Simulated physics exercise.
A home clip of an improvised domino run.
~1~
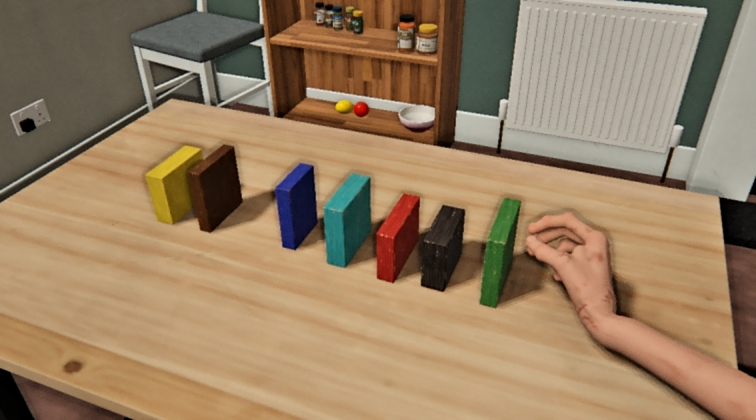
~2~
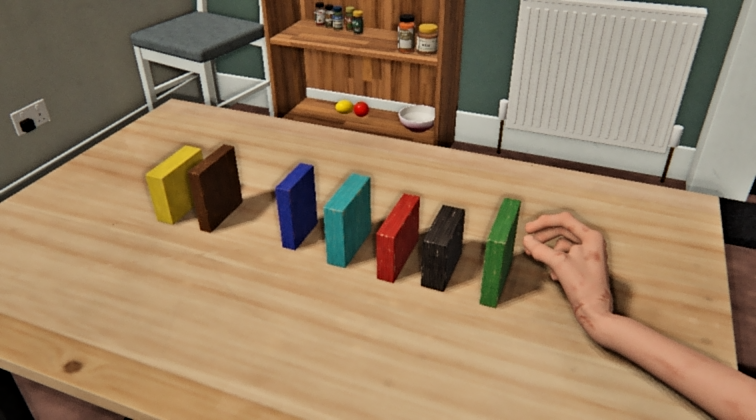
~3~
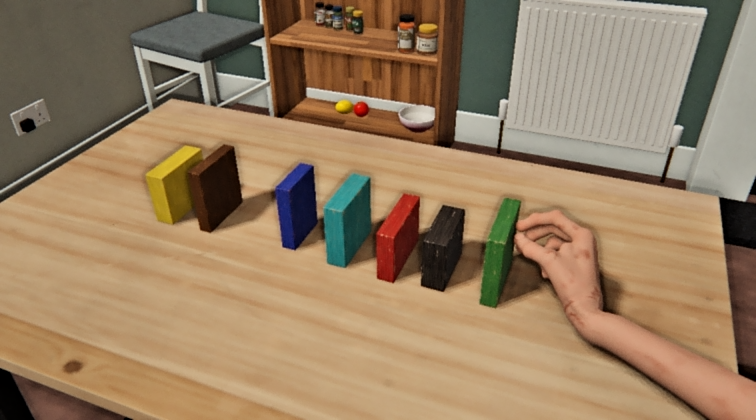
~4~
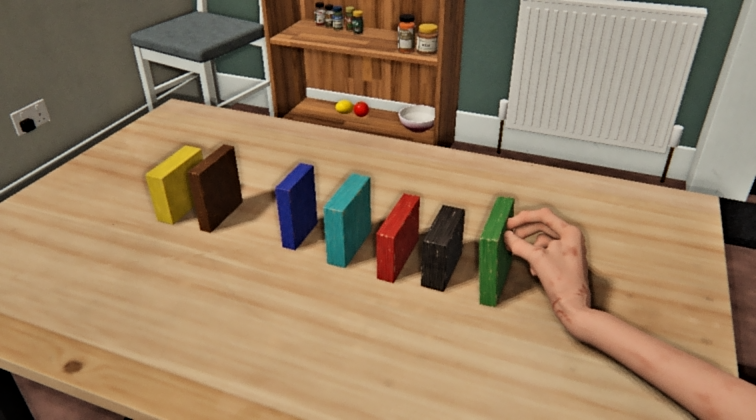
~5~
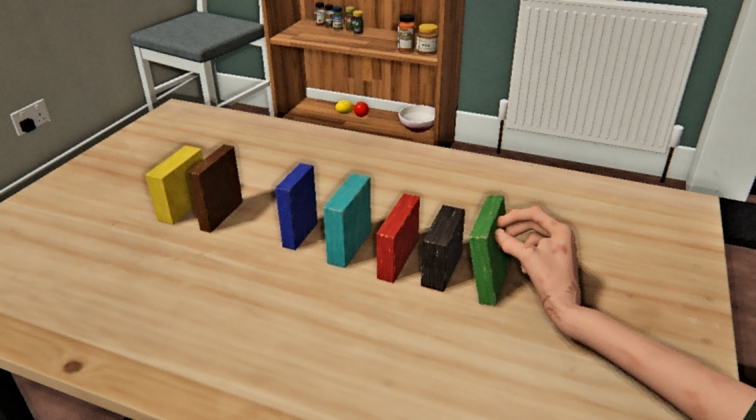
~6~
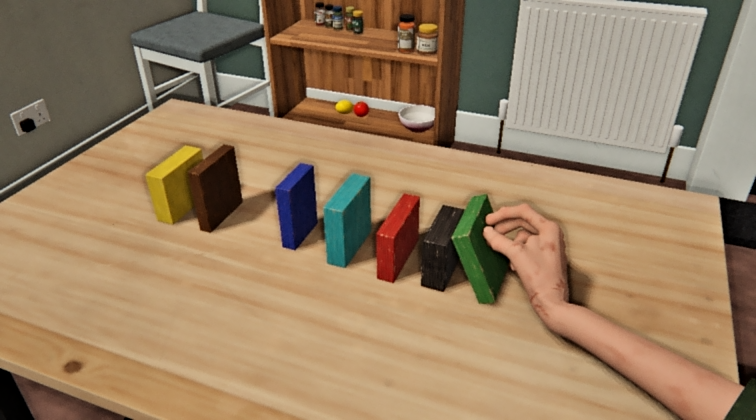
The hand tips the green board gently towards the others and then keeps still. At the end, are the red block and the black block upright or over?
The red block keeps standing; the black block keeps standing.
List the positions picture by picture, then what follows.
Red block (399, 237); black block (443, 247), in the first picture.
Brown block (217, 188); blue board (298, 207), in the second picture.
Turquoise block (349, 220); brown block (217, 188), in the third picture.
Green board 5° over; blue board (298, 207); turquoise block (349, 220), in the fourth picture.
Green board 12° over; brown block (217, 188); blue board (298, 207), in the fifth picture.
Green board 24° over; red block (399, 237); black block (443, 247), in the sixth picture.
Then, 0.10 s past the last view, green board 31° over.
Then, 0.40 s past the last view, red block resting near (399, 237); black block resting near (443, 247).
Finally, all 5 still in place. Final places as the last picture's camera would see them, red block near (399, 237), black block near (443, 247).
